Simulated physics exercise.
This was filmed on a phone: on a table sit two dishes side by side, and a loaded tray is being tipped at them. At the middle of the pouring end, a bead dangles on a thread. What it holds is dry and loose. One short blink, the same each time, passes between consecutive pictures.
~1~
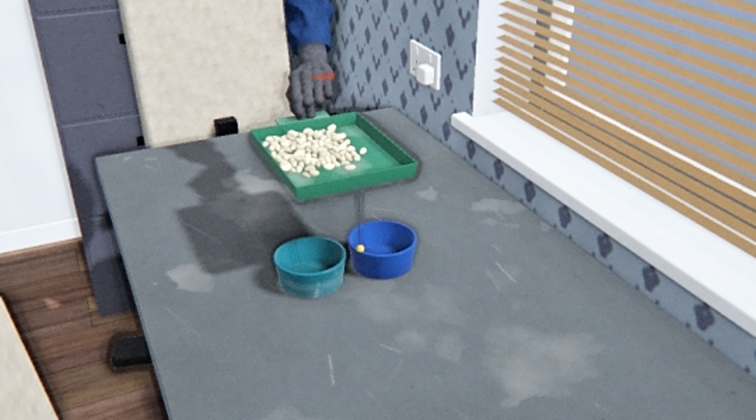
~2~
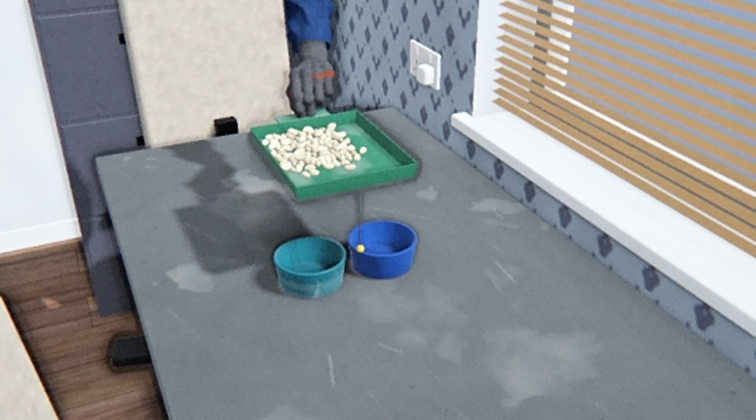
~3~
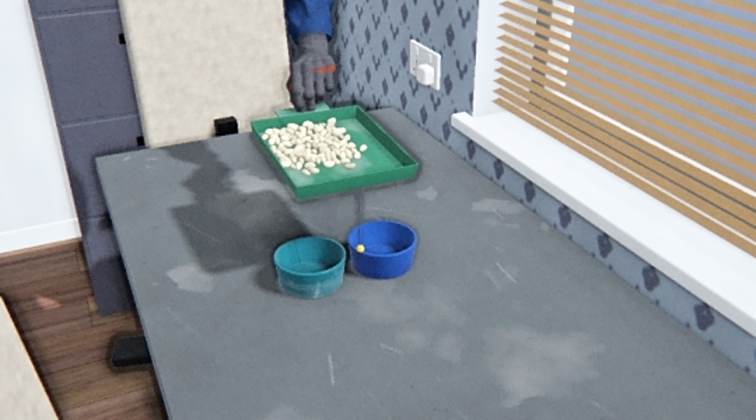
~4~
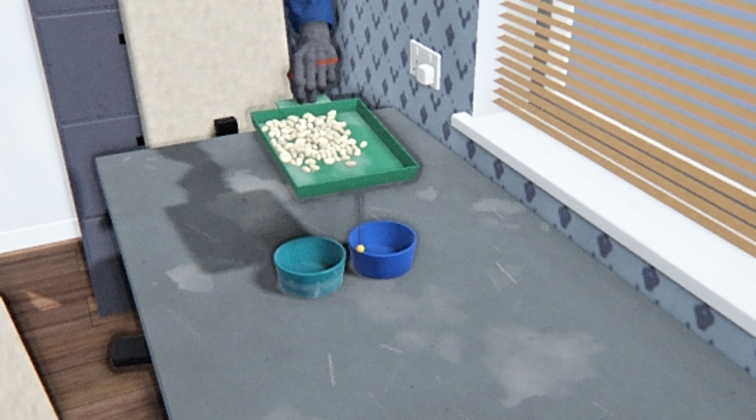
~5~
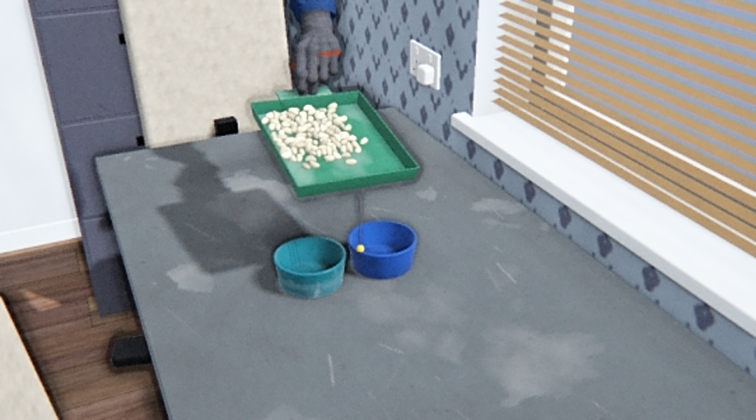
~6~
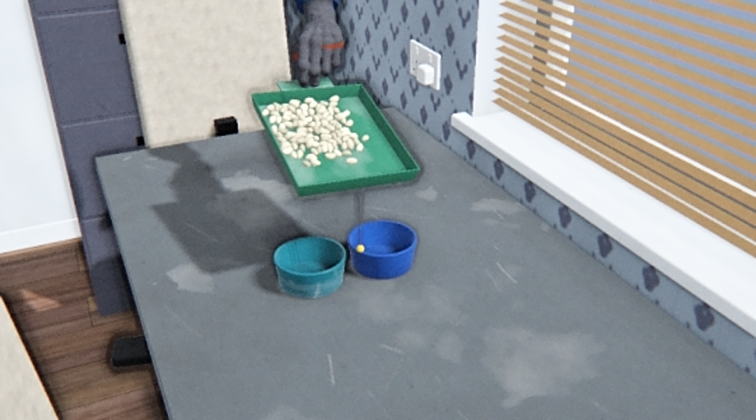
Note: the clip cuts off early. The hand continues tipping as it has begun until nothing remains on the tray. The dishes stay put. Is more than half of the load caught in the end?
Honestly, the catch comes out below half of the load.
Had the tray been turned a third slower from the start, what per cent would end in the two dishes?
Near 0 %.
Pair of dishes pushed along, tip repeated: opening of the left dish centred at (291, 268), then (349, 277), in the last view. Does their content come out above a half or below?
First shift, a minority share; second shift, a majority share.
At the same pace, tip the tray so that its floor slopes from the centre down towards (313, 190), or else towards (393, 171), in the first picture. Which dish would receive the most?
Result of try 1 is the left side, of try 2 the right side.
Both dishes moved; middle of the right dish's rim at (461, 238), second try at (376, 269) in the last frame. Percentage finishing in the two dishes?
About 60 and 50 per cent respectively.
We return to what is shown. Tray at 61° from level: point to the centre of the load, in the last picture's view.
(370, 164).
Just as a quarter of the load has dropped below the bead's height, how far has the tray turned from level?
It has tipped about 110 degrees.
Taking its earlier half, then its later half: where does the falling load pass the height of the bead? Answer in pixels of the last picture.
The opening part goes through (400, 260); what follows goes through (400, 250).
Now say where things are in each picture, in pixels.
Corners of the pouring end at (298, 186) and (414, 163), level; middle of the load at (312, 149), white beans; left dish at (323, 283); right dish at (397, 264); bead on its thread at (360, 249), in the first picture.
Corners of the pouring end at (298, 186) and (414, 163), level; middle of the load at (312, 147), in the second picture.
Corners of the pouring end at (299, 185) and (415, 164), tipped barely, lowest at the right corner; middle of the load at (312, 143), in the third picture.
Corners of the pouring end at (299, 185) and (415, 165), tipped a little, lowest at the right corner; middle of the load at (312, 138), in the fourth picture.
Corners of the pouring end at (300, 185) and (416, 167), tipped a little, lowest at the right corner; middle of the load at (312, 132), in the fifth picture.
Corners of the pouring end at (301, 184) and (416, 168), tipped clearly, lowest at the right corner; middle of the load at (313, 126); left dish at (323, 283); right dish at (397, 264), in the sixth picture.
Soon, tray tipped steeply; nearly all on the tray; a stray few outside both; a stray few in the air.
A while on, tray tipped past a quarter turn; about two thirds on the tray; about a quarter outside both; a small part in the air.
Towards the end, tray tipped past a quarter turn; a stray few in the right dish; nearly all outside both.
Finally, tray tipped past a quarter turn; none in the left dish; a stray few in the right dish; nearly all outside both.
